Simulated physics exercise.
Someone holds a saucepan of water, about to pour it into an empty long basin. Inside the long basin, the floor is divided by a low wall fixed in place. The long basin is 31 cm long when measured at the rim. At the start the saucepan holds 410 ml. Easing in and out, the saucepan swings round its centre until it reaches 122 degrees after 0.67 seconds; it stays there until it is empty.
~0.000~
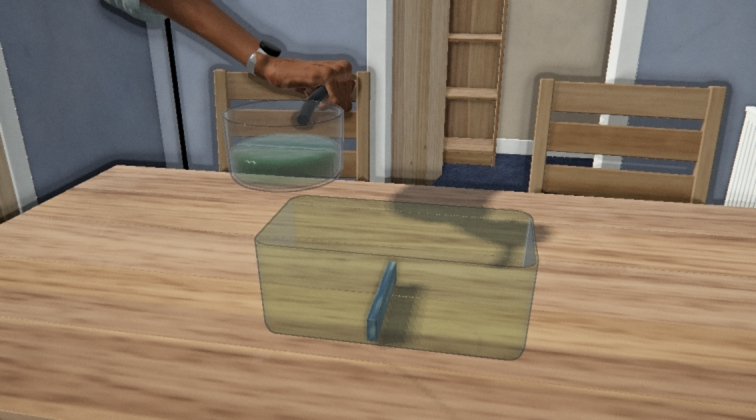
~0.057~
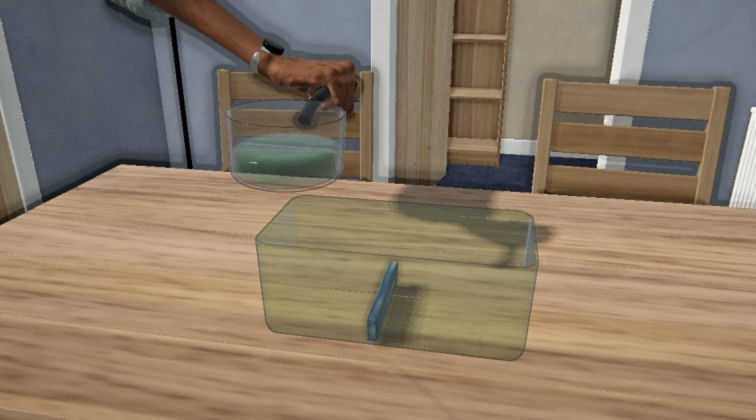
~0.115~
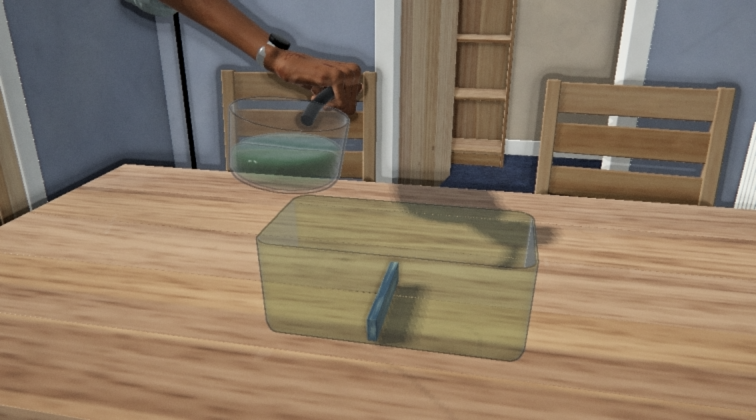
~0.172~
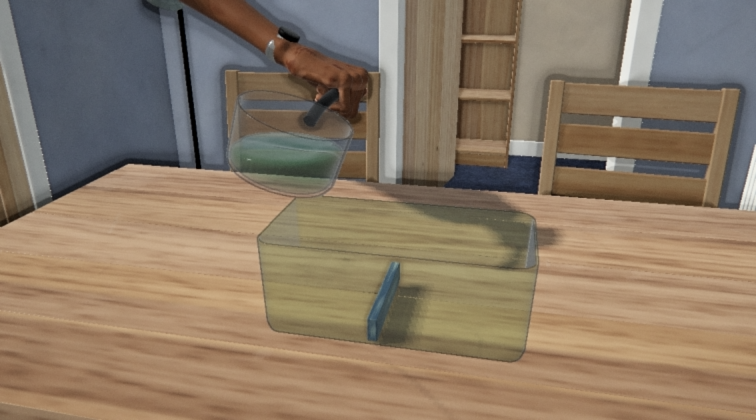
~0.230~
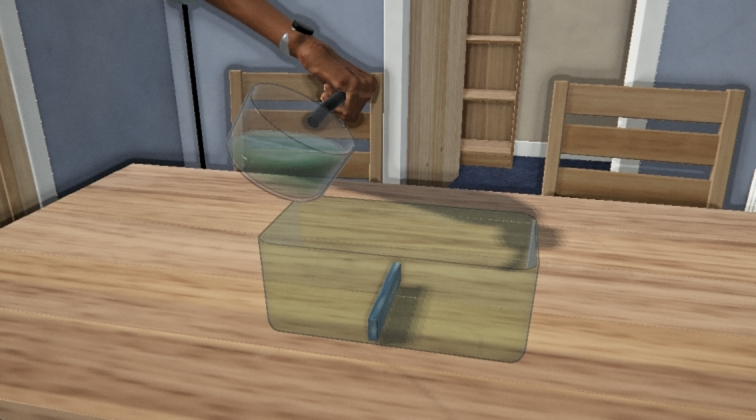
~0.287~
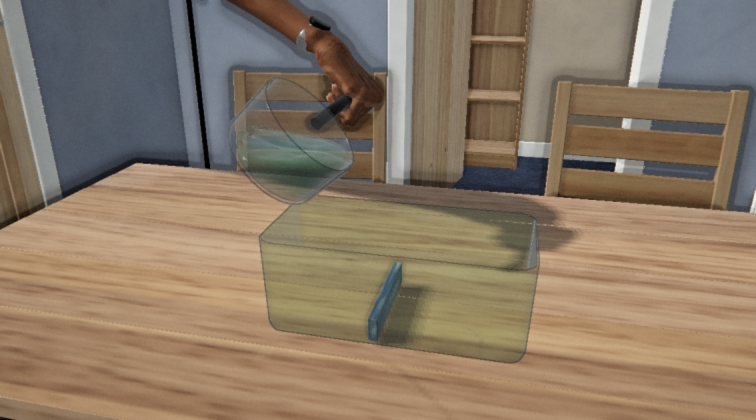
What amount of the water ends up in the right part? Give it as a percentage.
20 %.
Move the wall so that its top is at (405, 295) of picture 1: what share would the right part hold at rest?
With the wall placed like that, close to 15 per cent.
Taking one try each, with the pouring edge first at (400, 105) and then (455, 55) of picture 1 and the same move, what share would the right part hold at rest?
Respectively about 85 and 80 percent.
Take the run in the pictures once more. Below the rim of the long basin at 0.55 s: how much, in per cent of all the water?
Some 70 per cent.
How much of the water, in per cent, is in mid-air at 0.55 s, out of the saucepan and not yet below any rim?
About 12 per cent.
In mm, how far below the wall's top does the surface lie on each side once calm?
Close to 12 mm left and close to 28 mm right.
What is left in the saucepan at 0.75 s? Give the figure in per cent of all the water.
1 %.
Then, 0.55 s in, the tilt is 113° and 19 per cent is still to pour, 62 is left of the wall and 7 right of it.
Then, 0.75 s in, the tilt is 122° and 1 per cent is still to pour, 79 is left of the wall and 14 right of it.
Then, 0.95 s in, the tilt is 122° and 0 per cent is still to pour, 78 is left of the wall and 19 right of it.
Then, 1.17 s in, the tilt is 122° and 0 per cent is still to pour, 78 is left of the wall and 19 right of it.
Finally, 78 per cent lies left of the wall, 20 right of it and 3 outside.
